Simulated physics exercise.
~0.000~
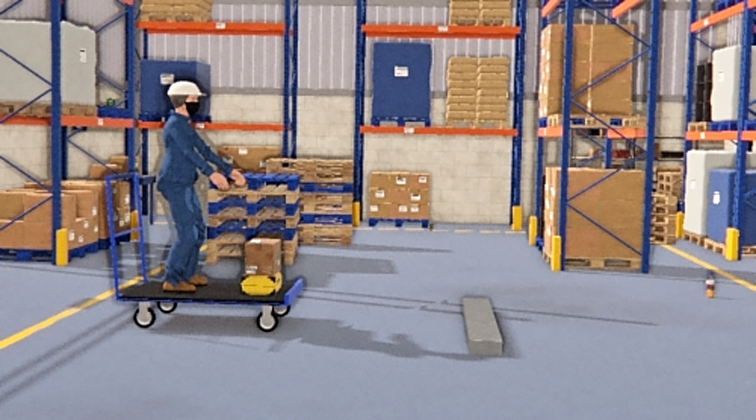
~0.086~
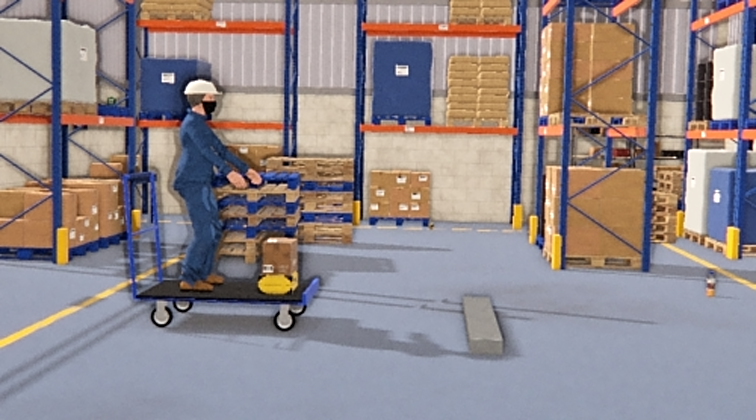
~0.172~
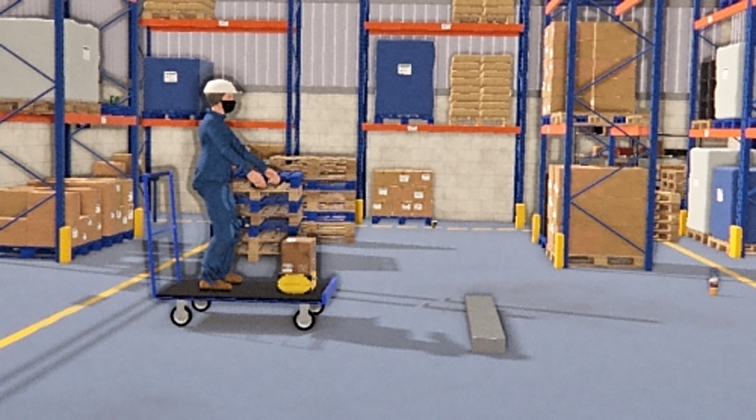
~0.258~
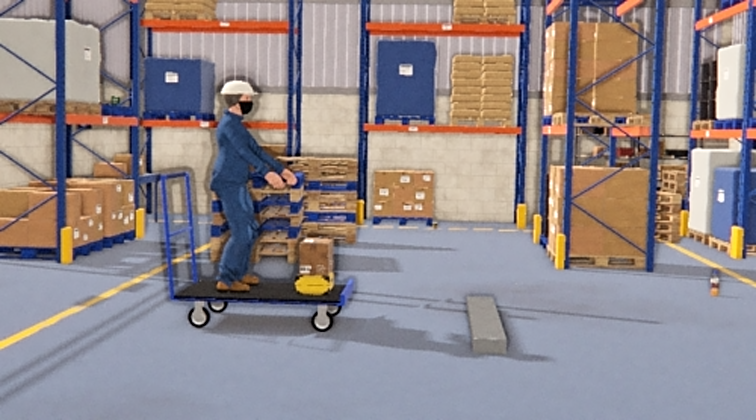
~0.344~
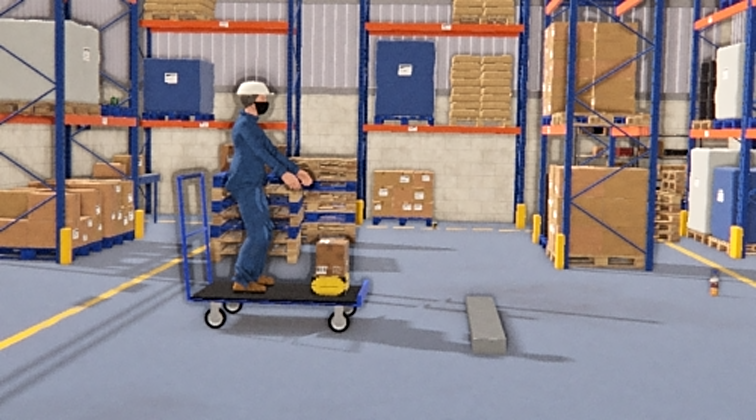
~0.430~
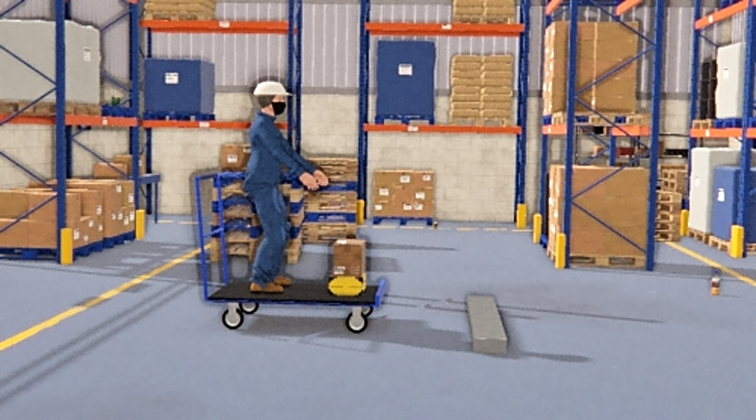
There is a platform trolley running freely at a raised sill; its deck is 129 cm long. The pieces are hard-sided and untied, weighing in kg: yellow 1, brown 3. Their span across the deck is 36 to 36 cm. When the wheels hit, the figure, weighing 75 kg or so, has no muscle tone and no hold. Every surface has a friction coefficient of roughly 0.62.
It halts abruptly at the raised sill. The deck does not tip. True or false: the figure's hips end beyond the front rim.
False.
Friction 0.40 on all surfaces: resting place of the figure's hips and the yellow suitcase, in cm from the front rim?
In that case the hips end 70 cm behind the rim and the yellow item 30 cm behind it.
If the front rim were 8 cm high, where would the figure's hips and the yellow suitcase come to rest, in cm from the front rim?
Rest positions from the front rim: Hips 50 cm behind; yellow 20 cm behind.
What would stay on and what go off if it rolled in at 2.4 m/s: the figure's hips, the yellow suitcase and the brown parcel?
Result: Hips gone; yellow safe; brown gone.
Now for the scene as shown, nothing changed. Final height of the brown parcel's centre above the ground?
About 20 cm above the ground.
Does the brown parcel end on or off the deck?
End result - brown: Goes over.
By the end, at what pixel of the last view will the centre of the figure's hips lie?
End point: About (445, 242) px.
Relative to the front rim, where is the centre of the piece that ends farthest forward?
Close to 20 cm out past the front rim.
The wheels strike at 0.95 s.
After 1.20 s the figure's hips are 59 cm behind the rim, near (410, 222) in the last picture's view.
After 1.50 s the figure's hips are 51 cm behind the rim, near (419, 242) in the last picture's view.
After 1.95 s the figure's hips are 33 cm behind the rim, near (442, 241) in the last picture's view.
Final state at 2.4 s, past the rim, brown parcel; behind it, yellow suitcase and the figure's hips.
